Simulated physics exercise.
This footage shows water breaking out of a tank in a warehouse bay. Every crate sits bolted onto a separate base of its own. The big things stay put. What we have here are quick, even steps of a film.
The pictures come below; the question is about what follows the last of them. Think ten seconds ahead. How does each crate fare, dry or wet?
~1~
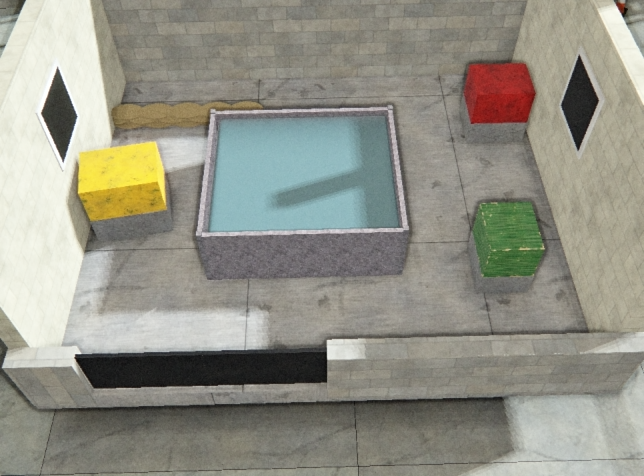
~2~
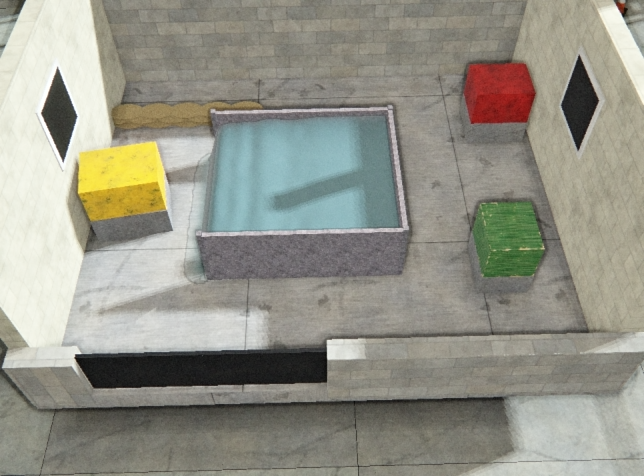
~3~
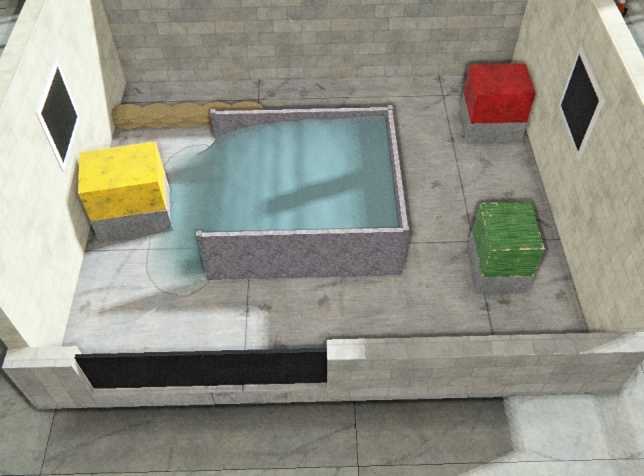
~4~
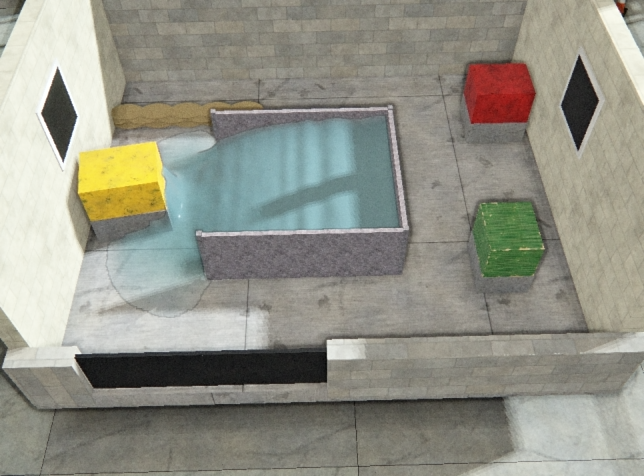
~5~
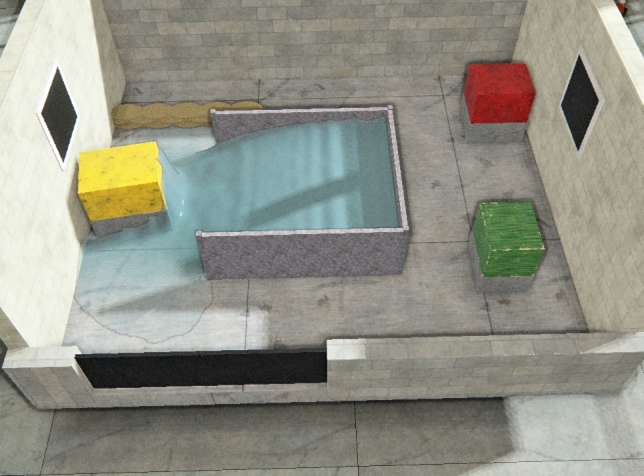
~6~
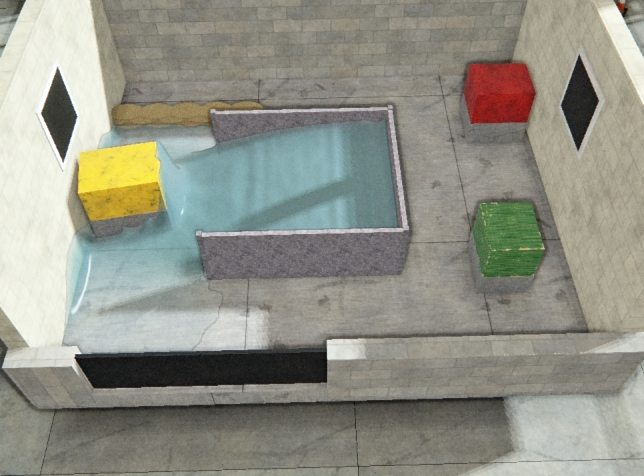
The yellow crate comes out wet. The green crate comes out dry. The red crate comes out dry.
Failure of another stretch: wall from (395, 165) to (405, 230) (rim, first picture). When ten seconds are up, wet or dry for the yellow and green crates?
Yellow crate: Untouched; green crate: Overtopped.
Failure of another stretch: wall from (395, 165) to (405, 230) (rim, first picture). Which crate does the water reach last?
Last: The one in yellow.
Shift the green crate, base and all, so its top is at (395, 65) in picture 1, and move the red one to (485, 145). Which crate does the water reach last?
The last one is the one in red.
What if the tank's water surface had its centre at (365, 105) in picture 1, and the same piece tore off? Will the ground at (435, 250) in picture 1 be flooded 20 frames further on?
By then that patch is left unwetted.
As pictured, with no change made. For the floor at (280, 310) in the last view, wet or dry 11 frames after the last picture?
Lab note: Spot reads soaked.
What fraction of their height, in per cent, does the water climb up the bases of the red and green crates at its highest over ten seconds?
Near 70 and 70 in a hundred.
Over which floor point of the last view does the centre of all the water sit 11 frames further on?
Close to pixel (204, 220).
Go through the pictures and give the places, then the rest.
The first frame shows the water tank at (302, 171) is whole and still.
In the second frame, water pours out at (215, 198) and has run to a hidden place.
In the third frame, the front is at (193, 150), out from the gap at (216, 202).
In the fourth frame, water pours out at (216, 203) and has run to (167, 142).
In the fifth frame, water pours out at (216, 204) and has run to (119, 146).
In the sixth frame, water pours out at (216, 204) and has run to (65, 337).
A moment on, water covers 25 % of the floor; the yellow crate water round its plinth, the green crate not reached, the red crate not reached.
Next, water covers 45 % of the floor; the yellow crate water round its plinth, the green crate not reached, the red crate not reached.
Then, water covers 80 % of the floor; the yellow crate water round its plinth, the green crate water round its plinth, the red crate water round its plinth.
Later, water covers 95 % of the floor; the yellow crate water round its plinth, the green crate water round its plinth, the red crate water round its plinth.
In the end, water covers 95 % of the floor; the yellow crate was topped, the green crate stayed above the water, the red crate stayed above the water.
